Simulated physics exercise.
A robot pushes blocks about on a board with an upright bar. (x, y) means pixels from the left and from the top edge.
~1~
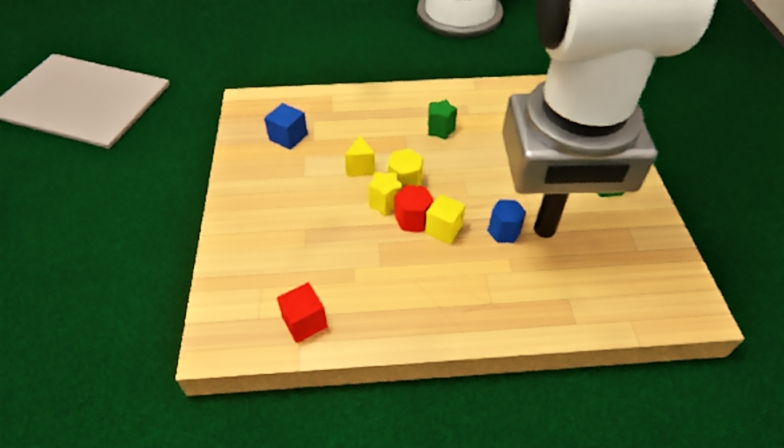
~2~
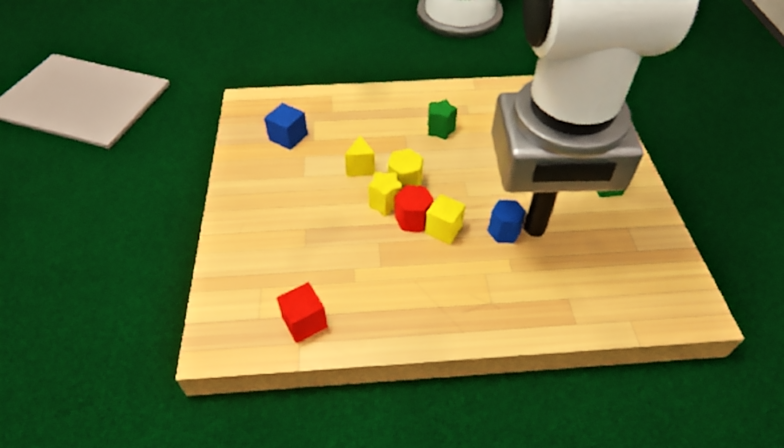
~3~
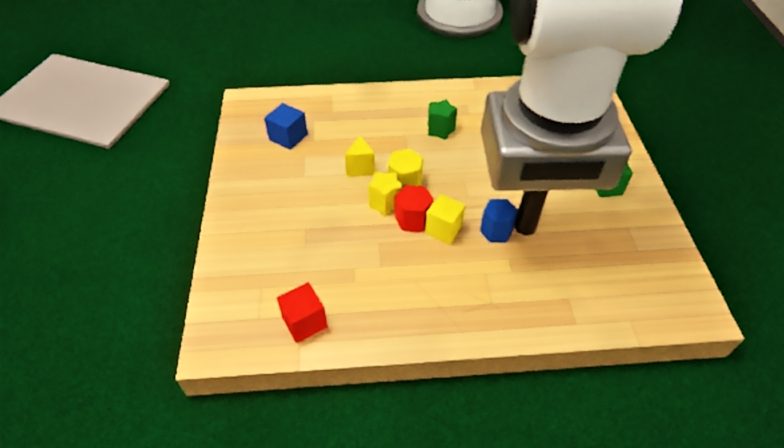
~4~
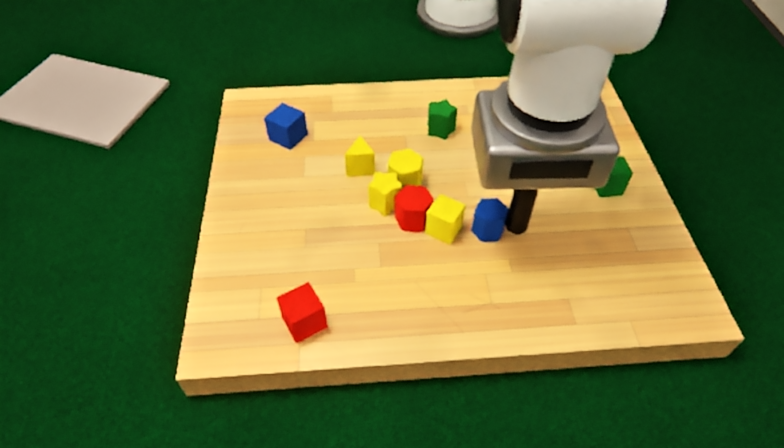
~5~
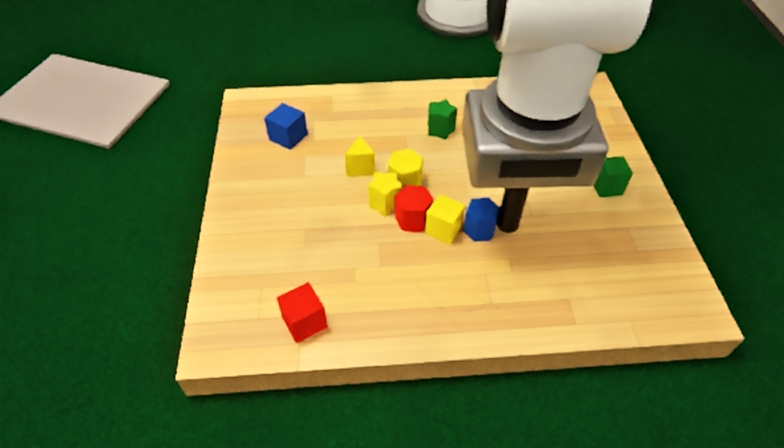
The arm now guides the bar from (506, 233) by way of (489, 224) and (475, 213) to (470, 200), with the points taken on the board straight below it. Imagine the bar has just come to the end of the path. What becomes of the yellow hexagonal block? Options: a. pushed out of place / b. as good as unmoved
Option b.
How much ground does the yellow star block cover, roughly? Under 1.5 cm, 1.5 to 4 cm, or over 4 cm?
Short: Under 1.5 cm.
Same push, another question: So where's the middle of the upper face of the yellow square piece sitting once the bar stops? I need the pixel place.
About (428, 215).
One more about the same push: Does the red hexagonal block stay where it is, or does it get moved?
When the path is over, the red hexagonal block has left its spot.
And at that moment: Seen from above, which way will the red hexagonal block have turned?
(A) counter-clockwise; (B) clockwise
Letter B.
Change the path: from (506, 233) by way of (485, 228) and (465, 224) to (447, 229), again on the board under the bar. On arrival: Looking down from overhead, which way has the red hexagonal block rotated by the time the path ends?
Prediction: Clockwise.
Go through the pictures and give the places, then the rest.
The first picture shows lower end of the bar at (544, 230), tops of blocks, yellow star block at (385, 181), yellow hexagonal block at (406, 160), red hexagonal block at (415, 197), yellow square piece at (446, 208), blue hexagonal block at (509, 210).
The second picture shows bar at (535, 229), blocks as before.
The third picture shows bar at (525, 227), blue hexagonal block at (501, 209).
The fourth picture shows bar at (516, 226), blue hexagonal block at (492, 209).
The fifth picture shows bar at (508, 225), yellow star block at (385, 181), yellow hexagonal block at (406, 160), red hexagonal block at (415, 197), yellow square piece at (446, 208), blue hexagonal block at (484, 208).
On the path given first. Halfway along, bar at (482, 211); yellow star block at (380, 179); red hexagonal block at (399, 198), turned 30° clockwise; yellow square piece at (429, 214), turned 20° anticlockwise; blue hexagonal block at (459, 202), turned 40° anticlockwise.
At the end, bar at (471, 191); yellow star block at (380, 179); yellow hexagonal block not moved; red hexagonal block at (399, 199), turned 35° clockwise; yellow square piece at (428, 215), turned 20° anticlockwise; blue hexagonal block at (456, 200), turned 55° anticlockwise.
